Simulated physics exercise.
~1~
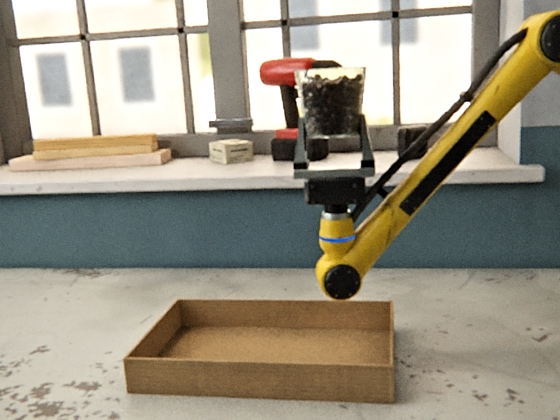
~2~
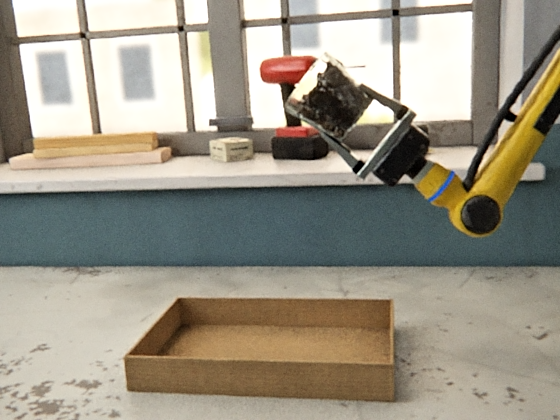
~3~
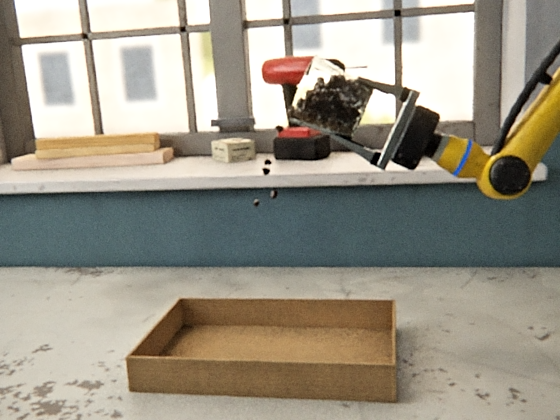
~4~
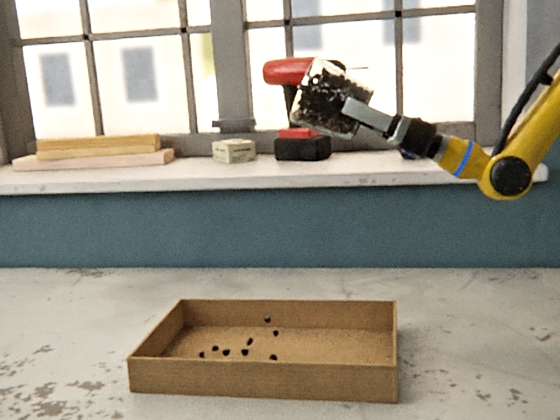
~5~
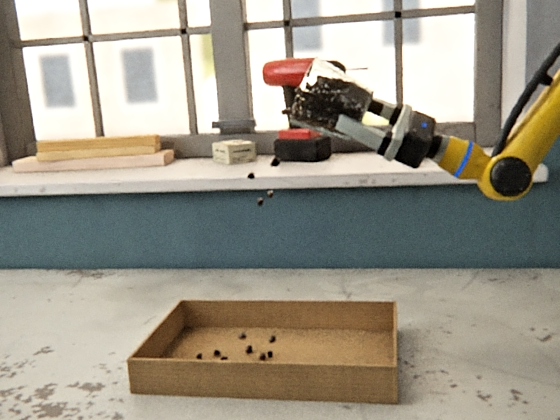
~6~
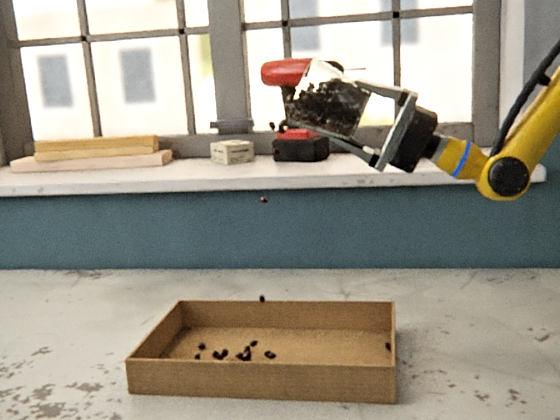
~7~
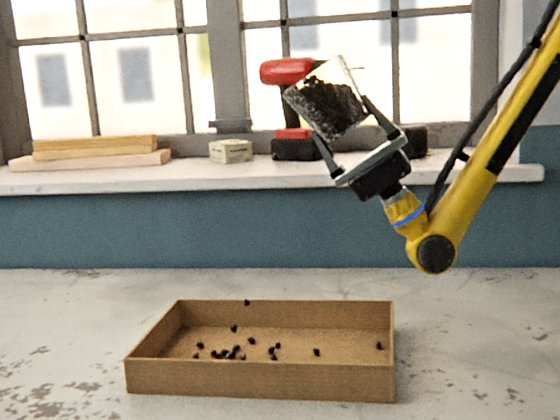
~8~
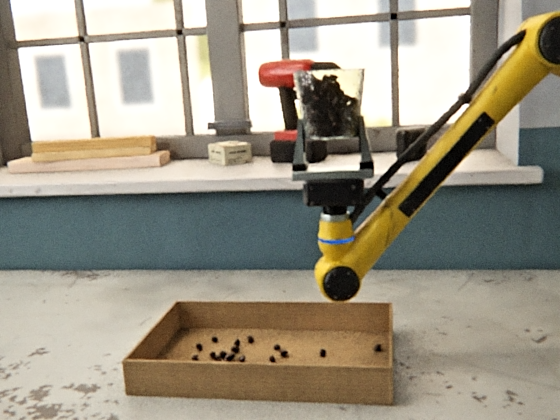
The clip opens with a yellow robot arm holding a clear beaker of dark dried beans upright above a shallow brown tray, in front of a windowsill. The arm swings its wrist to the right and tips the beaker over to the left. A few beans drop from its mouth and scatter across the tray. With the beaker still on its side, the gripper turns it about, and more beans fall in small trickles. The arm then lowers its wrist leftward and brings the beaker back upright, still holding most of its beans, with a small scattering left in the tray.
